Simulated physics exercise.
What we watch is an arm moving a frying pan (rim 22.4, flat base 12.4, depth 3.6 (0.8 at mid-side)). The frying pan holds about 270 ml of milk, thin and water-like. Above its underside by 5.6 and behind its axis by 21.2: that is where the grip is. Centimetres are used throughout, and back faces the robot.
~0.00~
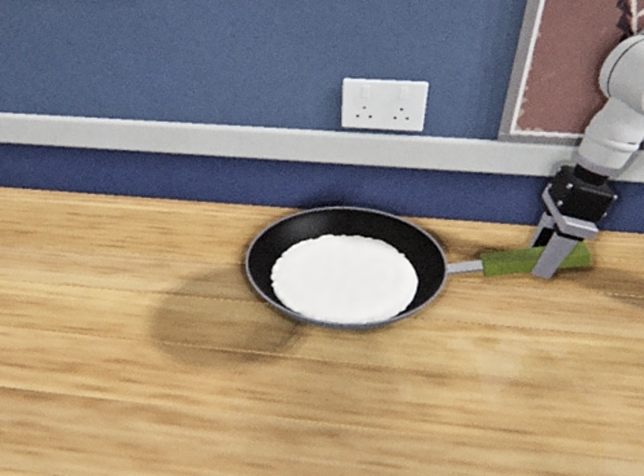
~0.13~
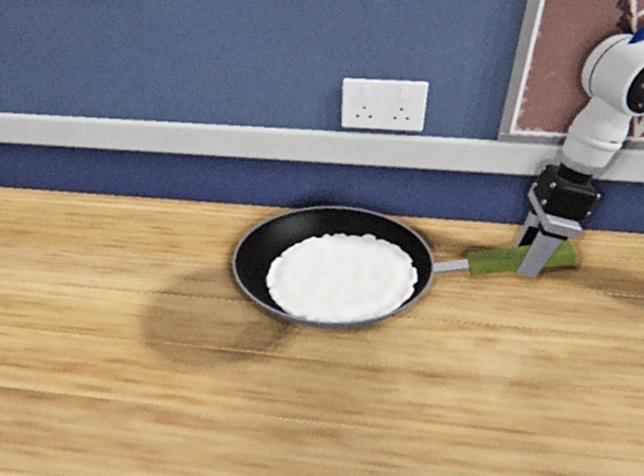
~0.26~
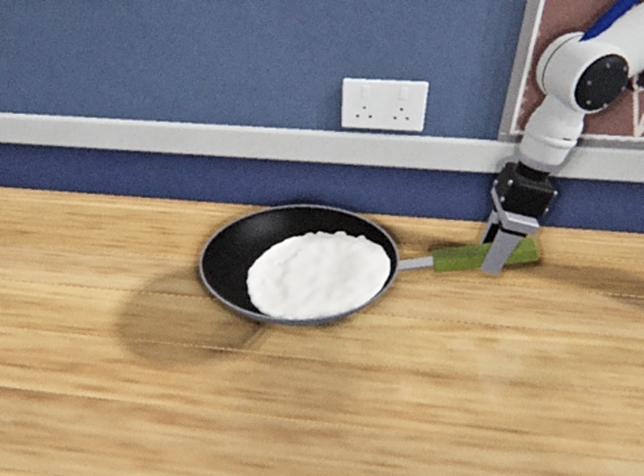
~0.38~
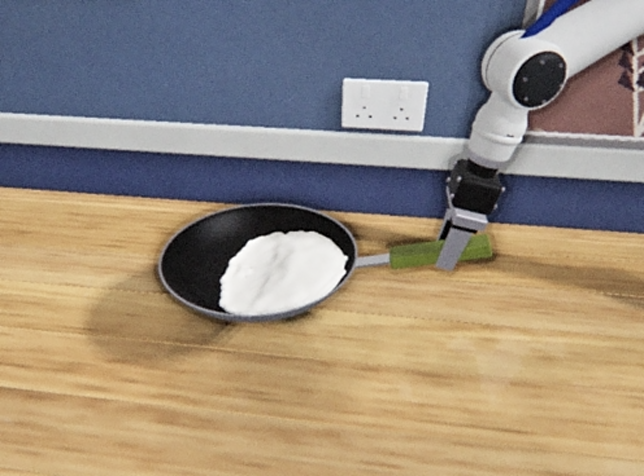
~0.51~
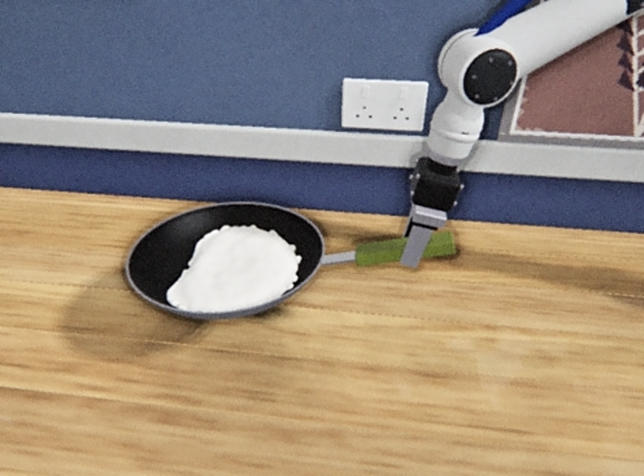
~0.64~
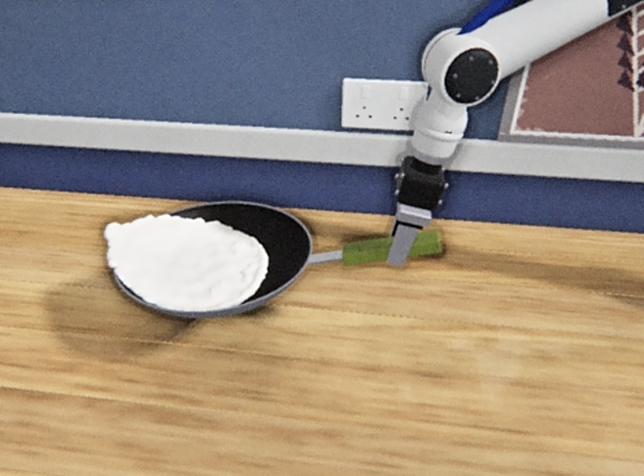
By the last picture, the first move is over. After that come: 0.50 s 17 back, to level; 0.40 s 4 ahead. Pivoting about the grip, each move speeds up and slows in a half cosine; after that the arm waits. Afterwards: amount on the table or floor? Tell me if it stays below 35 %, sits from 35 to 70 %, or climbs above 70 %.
It climbs above 70 %.
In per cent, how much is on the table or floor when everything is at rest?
Some 80 per cent.
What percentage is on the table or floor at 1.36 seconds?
The share is close to 45 percent.
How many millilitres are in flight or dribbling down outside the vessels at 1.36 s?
Estimate: About 90 ml.
By 1.00 s, level, liquid up to 15 above the table; 165 ml in the frying pan, 90 ml on the table or floor, 15 ml in the air or running down outside.
By 1.36 s, level, liquid up to 18 above the table; 120 ml on the table or floor, 65 ml in the frying pan, 90 ml in the air or running down outside.
By 1.74 s, level, liquid up to 17 above the table; 205 ml on the table or floor, 55 ml in the frying pan, 10 ml in the air or running down outside.
By 2.54 s, level, liquid up to 15 above the table; 215 ml on the table or floor, 55 ml in the frying pan.
Final state, 215 ml on the table or floor, 55 ml in the frying pan. That is 80 % on the table or floor.
